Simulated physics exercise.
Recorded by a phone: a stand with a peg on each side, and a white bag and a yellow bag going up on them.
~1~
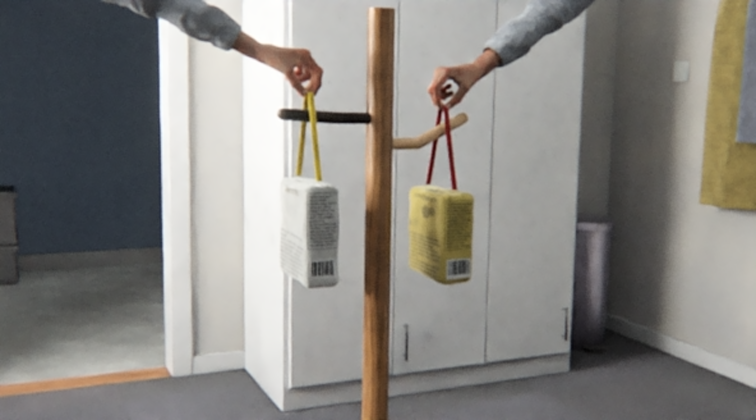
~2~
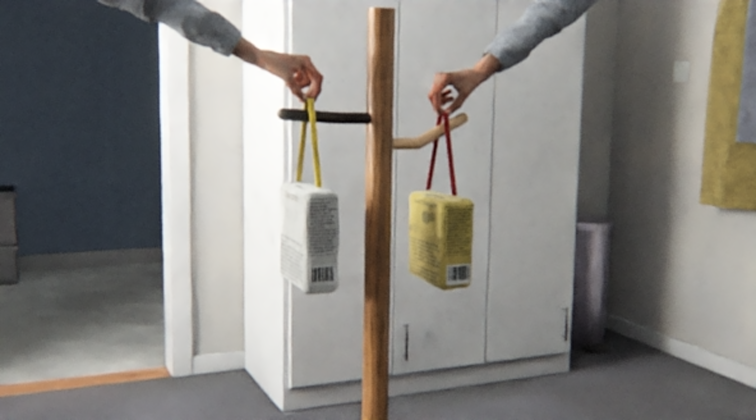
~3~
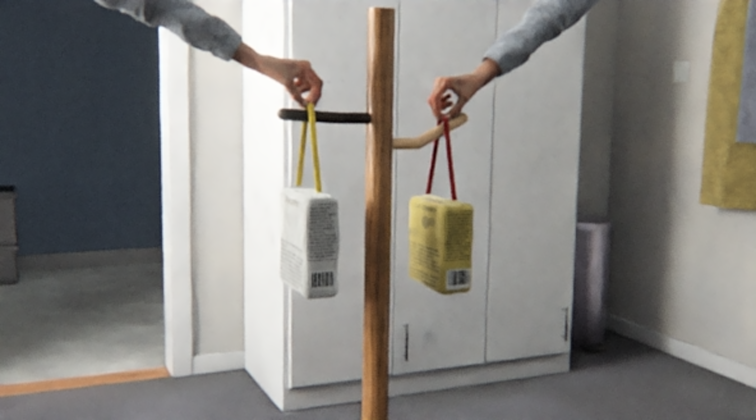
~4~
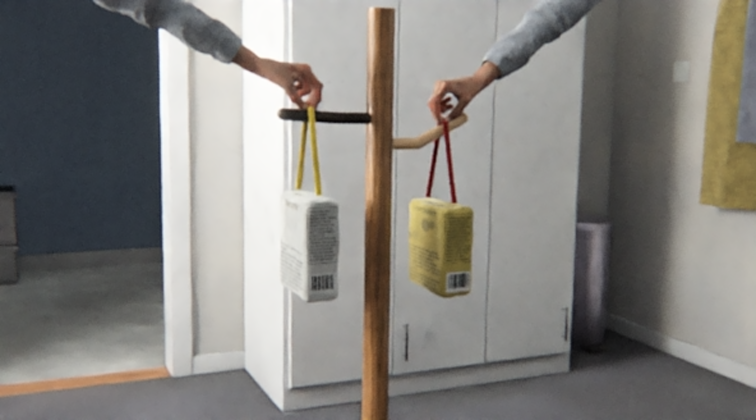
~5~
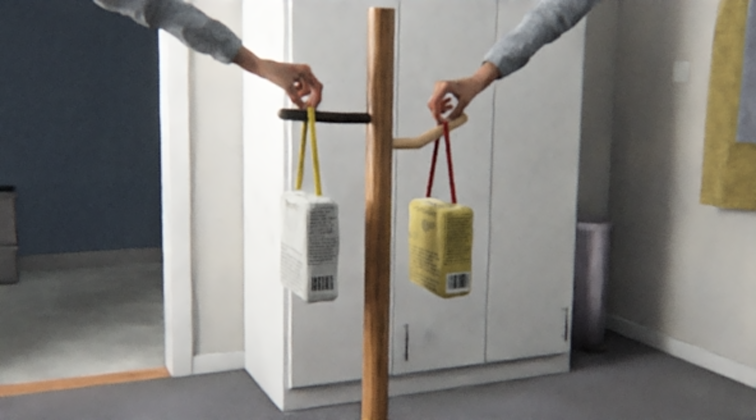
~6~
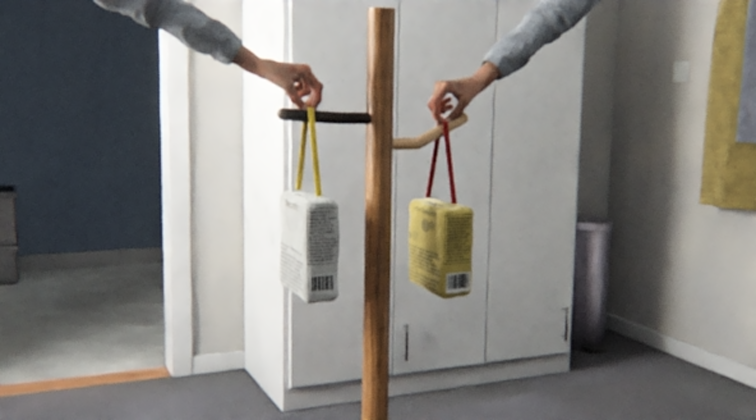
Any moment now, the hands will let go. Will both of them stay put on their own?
As I see it, the white bag ends up still hanging, the yellow bag ends up still hanging.
Then, 0.28 s after the last picture, white bag hanging near (308, 246); yellow bag hanging near (438, 252).
Then, 0.72 s after the last picture, white bag hanging near (312, 247); yellow bag hanging near (421, 261).
At rest, white bag hanging near (311, 247); yellow bag hanging near (423, 263). The white bag holds on and the yellow bag remains on its peg.
